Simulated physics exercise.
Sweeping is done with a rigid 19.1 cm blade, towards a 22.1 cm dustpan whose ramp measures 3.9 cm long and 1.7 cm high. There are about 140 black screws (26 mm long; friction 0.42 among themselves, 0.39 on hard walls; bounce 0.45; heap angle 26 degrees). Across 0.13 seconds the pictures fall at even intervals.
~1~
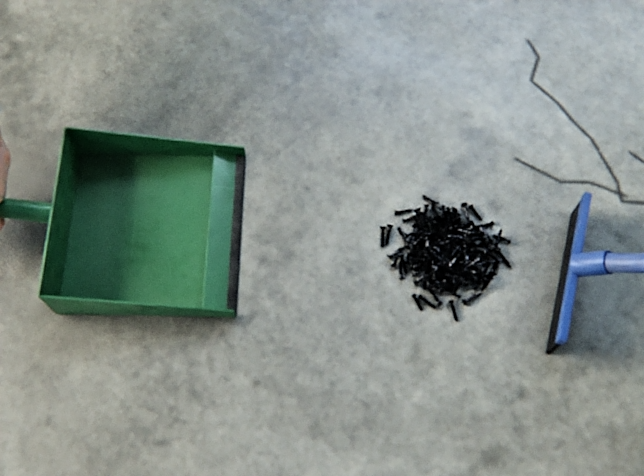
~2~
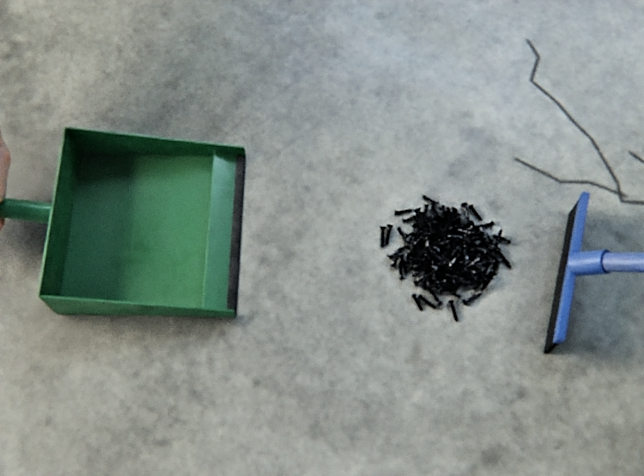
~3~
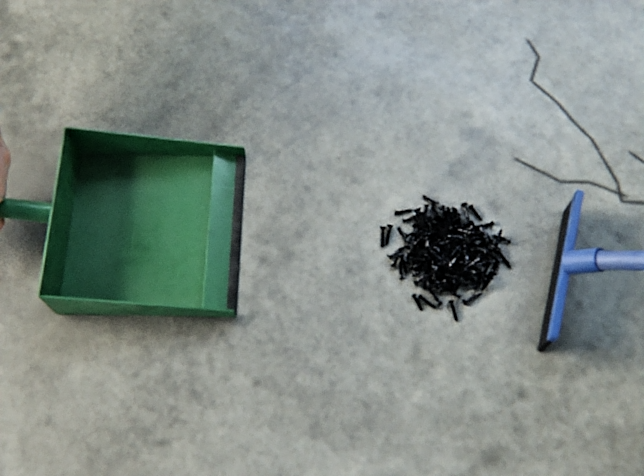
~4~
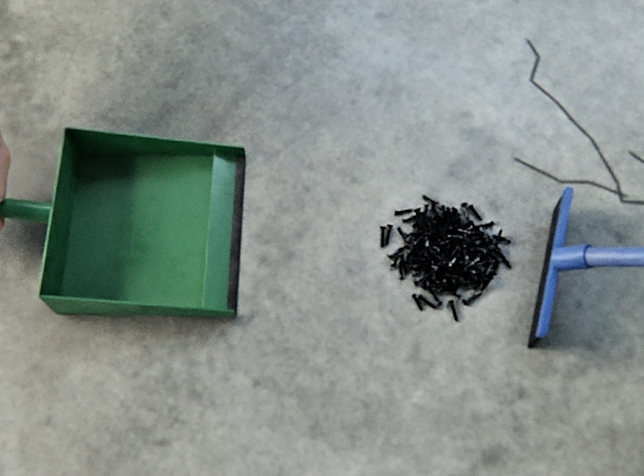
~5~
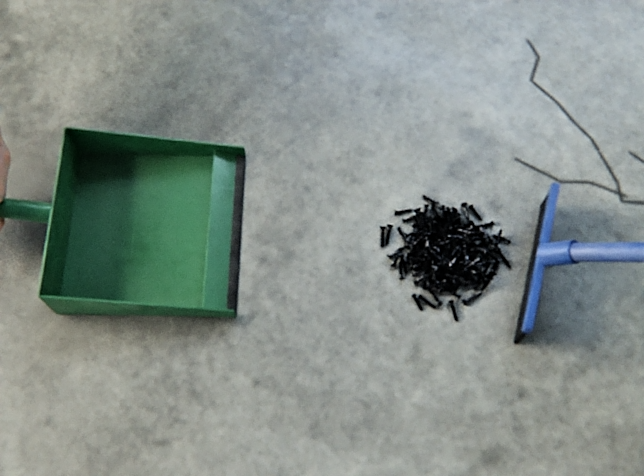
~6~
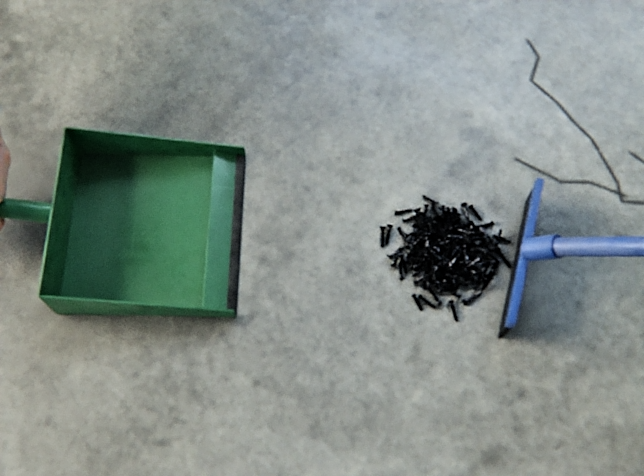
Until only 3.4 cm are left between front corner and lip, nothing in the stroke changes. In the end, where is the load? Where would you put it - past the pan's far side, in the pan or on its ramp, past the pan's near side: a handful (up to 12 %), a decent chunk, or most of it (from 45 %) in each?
I'd say far side: A decent chunk, pan: A decent chunk, near side: A handful.
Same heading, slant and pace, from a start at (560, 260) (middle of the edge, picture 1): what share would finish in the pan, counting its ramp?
Estimate: ~ 20 %.
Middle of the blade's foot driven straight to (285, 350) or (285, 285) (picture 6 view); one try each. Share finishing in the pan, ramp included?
Close to 0 and 15 in a hundred, in that order.
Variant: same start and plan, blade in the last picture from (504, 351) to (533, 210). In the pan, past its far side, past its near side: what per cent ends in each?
You'd see pan at 5, far at 0 and near at 10.
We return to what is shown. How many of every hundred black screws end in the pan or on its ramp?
Roughly 20 %.
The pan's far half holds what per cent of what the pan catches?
About 90 percent of it.
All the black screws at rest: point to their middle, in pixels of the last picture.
About (253, 191).
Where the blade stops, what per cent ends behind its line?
Some 5 percent, give or take.
Then, 0.20 s after the last picture, middle of the blade 20 cm from the lip; 0 % over the lip, far side 0 %, near side 0 %.
Then, 0.33 s after the last picture, middle of the blade 11 cm from the lip; 0 % over the lip, far side 5 %, near side 0 %.
Then, 0.59 s after the last picture, middle of the blade 6 cm from the lip; 20 % over the lip, far side 20 %, near side 5 %.
In the end, far side 20 %, pan 20 %, near side 0 %, in front of the lip or behind the blade 55 %.
